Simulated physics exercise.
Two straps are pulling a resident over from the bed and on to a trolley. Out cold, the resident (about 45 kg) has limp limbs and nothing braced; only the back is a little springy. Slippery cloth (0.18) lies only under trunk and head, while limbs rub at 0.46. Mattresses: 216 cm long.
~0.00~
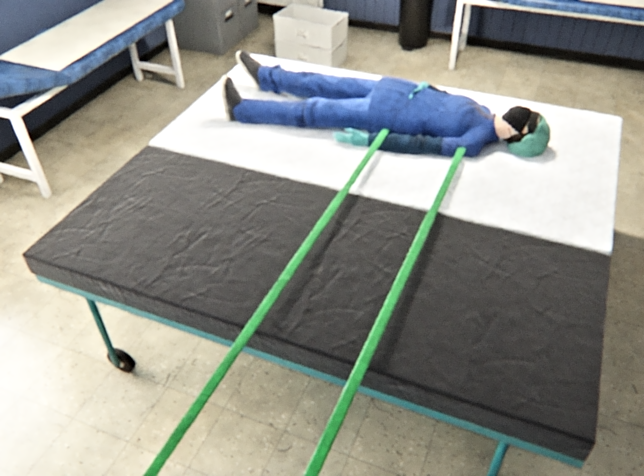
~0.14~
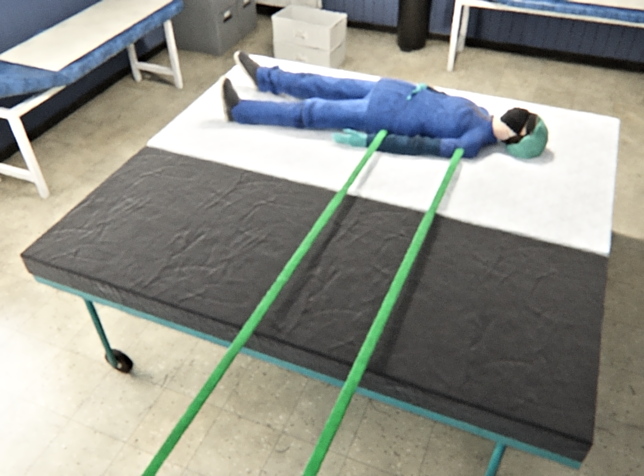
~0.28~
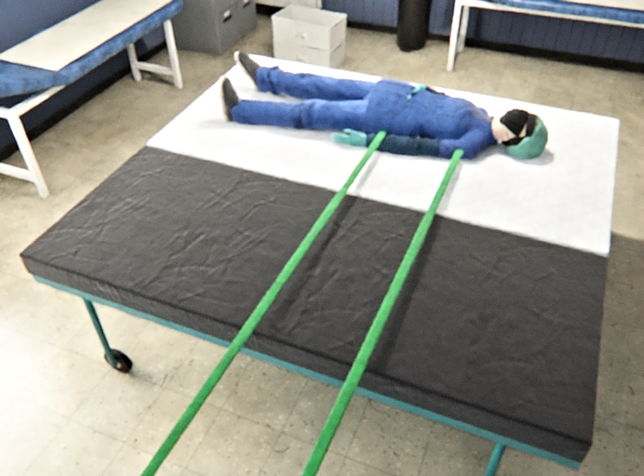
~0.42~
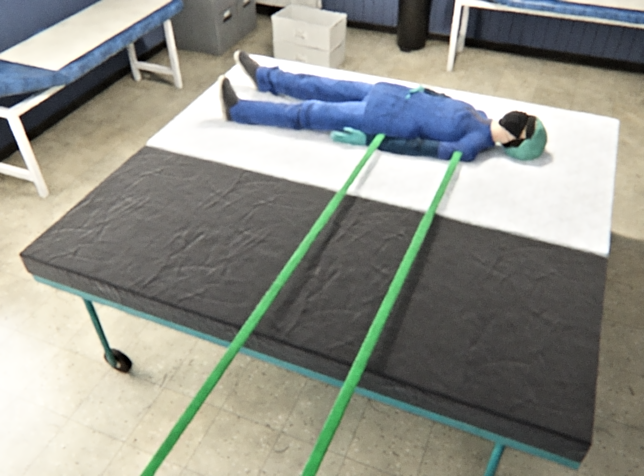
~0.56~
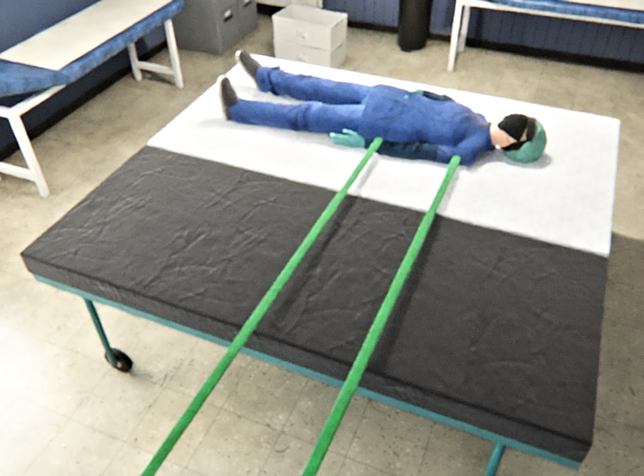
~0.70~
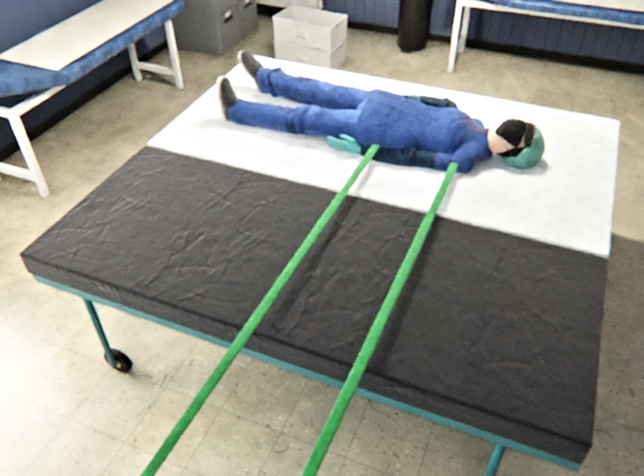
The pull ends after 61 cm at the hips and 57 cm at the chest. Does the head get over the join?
Not across.
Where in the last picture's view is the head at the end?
It ends up near pixel (507, 202) in the last picture.
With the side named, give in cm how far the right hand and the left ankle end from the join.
Right hand short by 36, left ankle short by 20.
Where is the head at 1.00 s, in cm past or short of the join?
It is roughly 40 cm short of the mark.
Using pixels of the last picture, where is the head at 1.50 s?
Roughly (510, 192) in the last view.
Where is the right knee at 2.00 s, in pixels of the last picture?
Pixel in the last view at that time: About (315, 130).
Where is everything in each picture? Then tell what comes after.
The first frame shows head (531, 134), left ankle (242, 111); pull at the hips 0 cm.
The second frame shows head (529, 136), left ankle (240, 111); pull at the hips 0 cm.
The third frame shows head (529, 137), left ankle (239, 111); pull at the hips 1 cm.
The fourth frame shows head (528, 138), left ankle (238, 111); pull at the hips 4 cm.
The fifth frame shows head (527, 140), left ankle (238, 111); pull at the hips 8 cm.
The sixth frame shows head (525, 145), left ankle (237, 111); pull at the hips 14 cm.
After 1.00 s the head is 40 cm short of the join, near (519, 162) in the last picture's view.
After 1.50 s the head is 17 cm short of the join, near (510, 192) in the last picture's view; the left ankle 29 cm short of the join.
After 2.00 s the head is 9 cm short of the join, near (507, 203) in the last picture's view.
When all is still (2.6 s), head stops short of the join; left hand crosses the join; right hand stops short of the join; left ankle stops short of the join; right ankle stops short of the join; right knee stops short of the join.
